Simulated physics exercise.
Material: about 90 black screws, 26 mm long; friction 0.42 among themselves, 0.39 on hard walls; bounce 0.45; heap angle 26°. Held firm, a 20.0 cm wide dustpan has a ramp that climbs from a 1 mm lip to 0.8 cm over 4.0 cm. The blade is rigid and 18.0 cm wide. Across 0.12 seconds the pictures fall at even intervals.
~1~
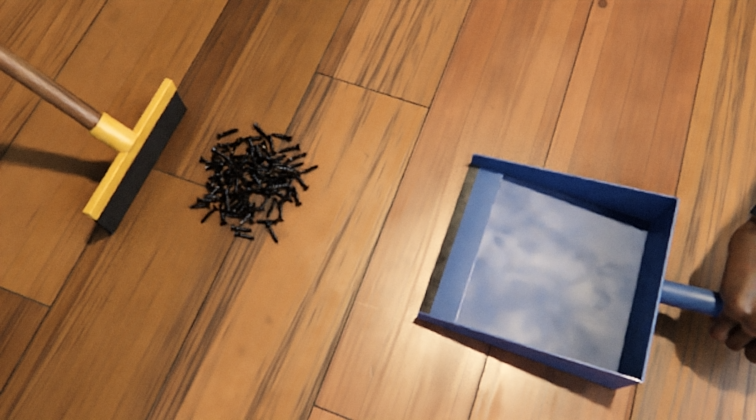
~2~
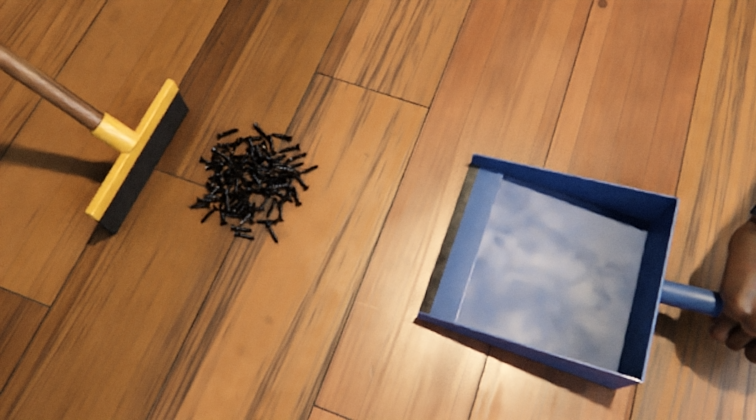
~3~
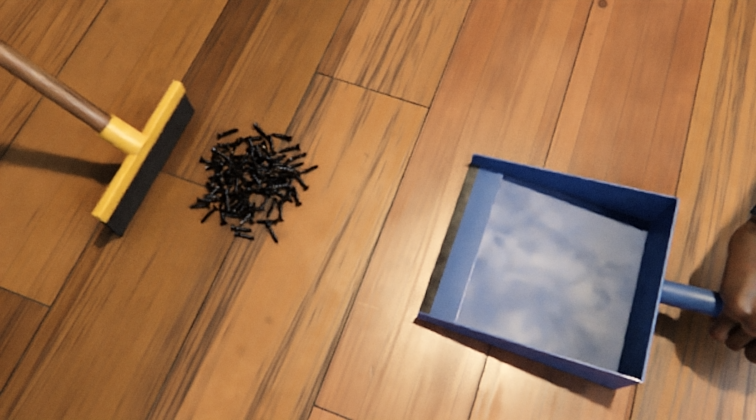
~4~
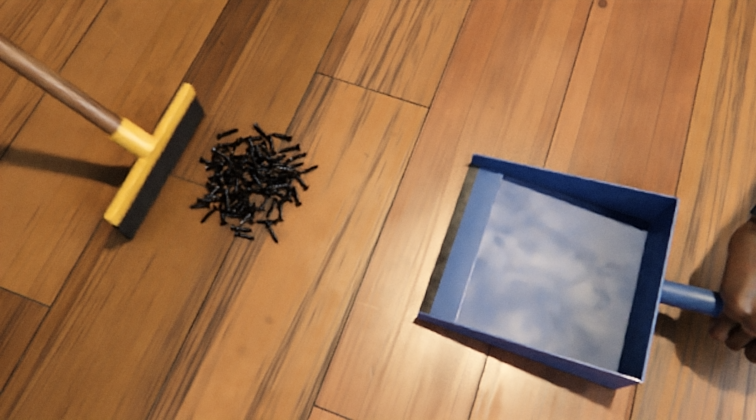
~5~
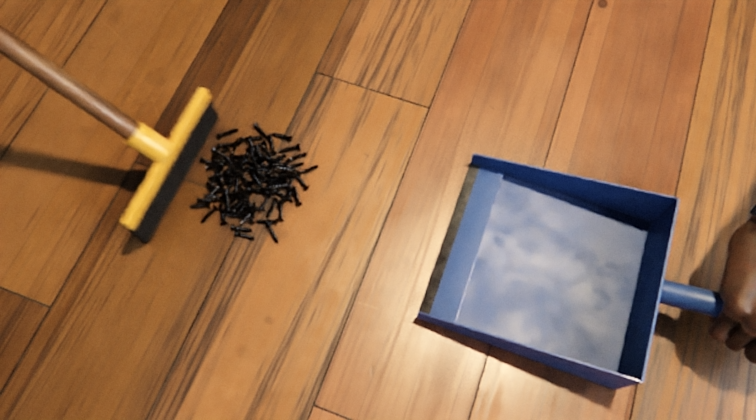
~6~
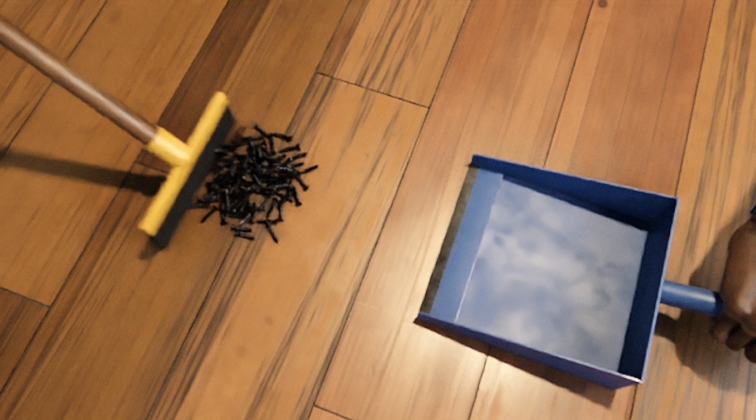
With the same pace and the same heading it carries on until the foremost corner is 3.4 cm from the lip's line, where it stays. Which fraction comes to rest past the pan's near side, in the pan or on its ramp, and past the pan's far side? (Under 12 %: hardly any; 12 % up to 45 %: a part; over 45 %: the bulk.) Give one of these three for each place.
Near side: Hardly any; pan: The bulk; far side: Hardly any.
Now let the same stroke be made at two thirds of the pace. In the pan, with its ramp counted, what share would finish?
It would come to roughly 30 percent.
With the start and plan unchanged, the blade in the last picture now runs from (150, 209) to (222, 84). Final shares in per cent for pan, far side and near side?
Pan 20; far 20; near 10.
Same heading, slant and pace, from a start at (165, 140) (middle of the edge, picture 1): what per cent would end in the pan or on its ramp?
Roughly 50 percent would end up there.
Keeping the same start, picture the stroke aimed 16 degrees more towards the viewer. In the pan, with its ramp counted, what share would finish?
Roughly 30 percent.
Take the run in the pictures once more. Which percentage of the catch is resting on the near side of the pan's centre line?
Around 50 percent.
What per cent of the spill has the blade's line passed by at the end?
My guess is close to 5 per cent.
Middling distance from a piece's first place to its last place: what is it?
The figure is about 26 cm.
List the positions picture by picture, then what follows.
In the first picture, blade from (93, 214) to (170, 87), moved 0.0 cm, 0 of the pieces shifted so far; middle of the pieces at (250, 185); pan at (555, 274).
In the second picture, blade from (95, 215) to (172, 88), moved 0.3 cm, 0 of the pieces shifted so far; middle of the pieces at (250, 185).
In the third picture, blade from (102, 217) to (179, 90), moved 1.1 cm, 0 of the pieces shifted so far; middle of the pieces at (250, 185).
In the fourth picture, blade from (113, 220) to (189, 92), moved 2.4 cm, 0 of the pieces shifted so far; middle of the pieces at (250, 185).
In the fifth picture, blade from (130, 224) to (205, 96), moved 4.3 cm, 0 of the pieces shifted so far; middle of the pieces at (250, 185).
In the sixth picture, blade from (149, 230) to (222, 101), moved 6.6 cm, 15 of the pieces shifted so far; middle of the pieces at (250, 185); pan at (555, 274).
Then, 0.14 s after the last picture, middle of the blade 16 cm from the lip; 0 % over the lip, far side 0 %, near side 0 %.
Then, 0.23 s after the last picture, middle of the blade 7 cm from the lip; 0 % over the lip, far side 0 %, near side 5 %.
Then, 0.46 s after the last picture, middle of the blade 4 cm from the lip; 65 % over the lip, far side 0 %, near side 5 %.
In the end, near side 5 %, pan 60 %, far side 0 %, in front of the lip or behind the blade 35 %.
